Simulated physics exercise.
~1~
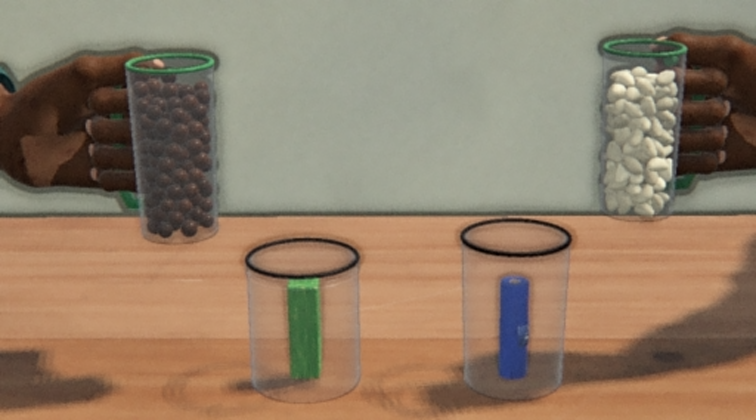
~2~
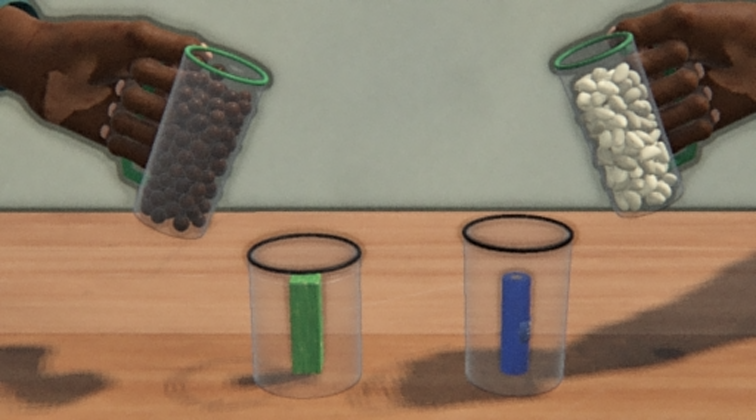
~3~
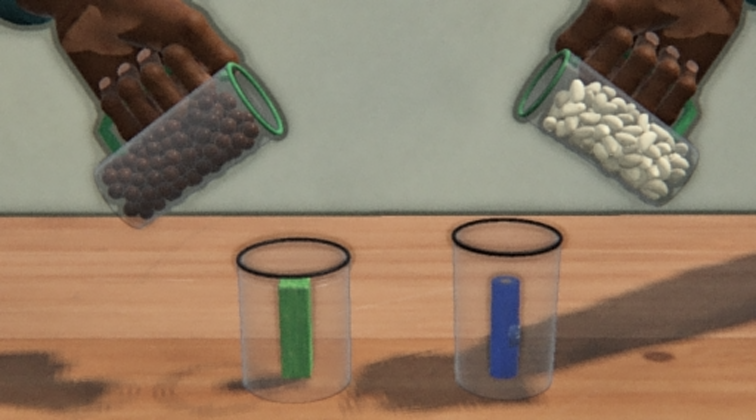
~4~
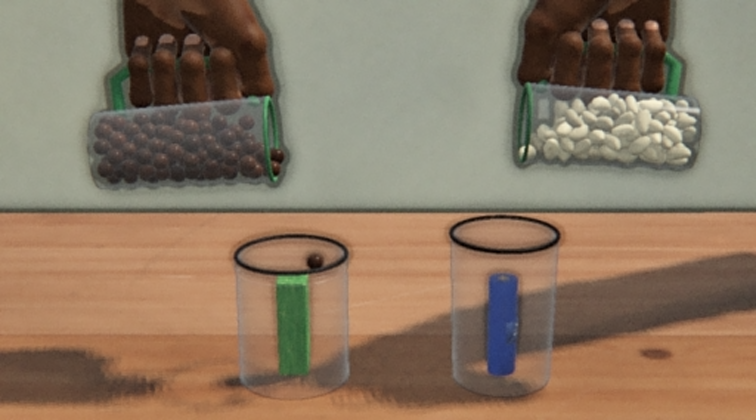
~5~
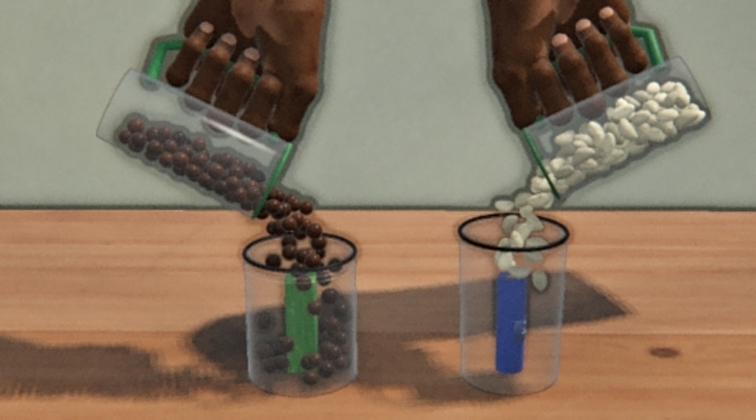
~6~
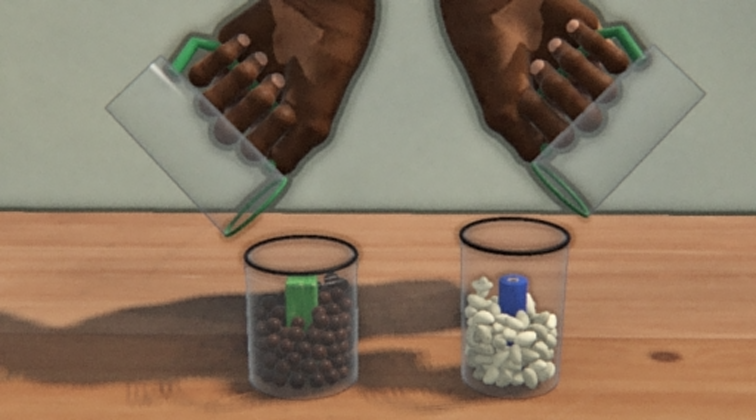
On a wooden tabletop against a pale grey-green wall, two clear containers with black rims stand side by side, a green block upright in the left one and a blue cylinder in the right. Above them, two hands hold clear green-rimmed cups, the left full of dark round beads and the right full of white bean-like pieces. The hands tip the cups inward until they lie sideways, and a few dark beads drop first. Both cups then pour steadily, the dark pieces gathering faster. Finally, the cups are empty, and the tops of both standing objects still show above the fill.
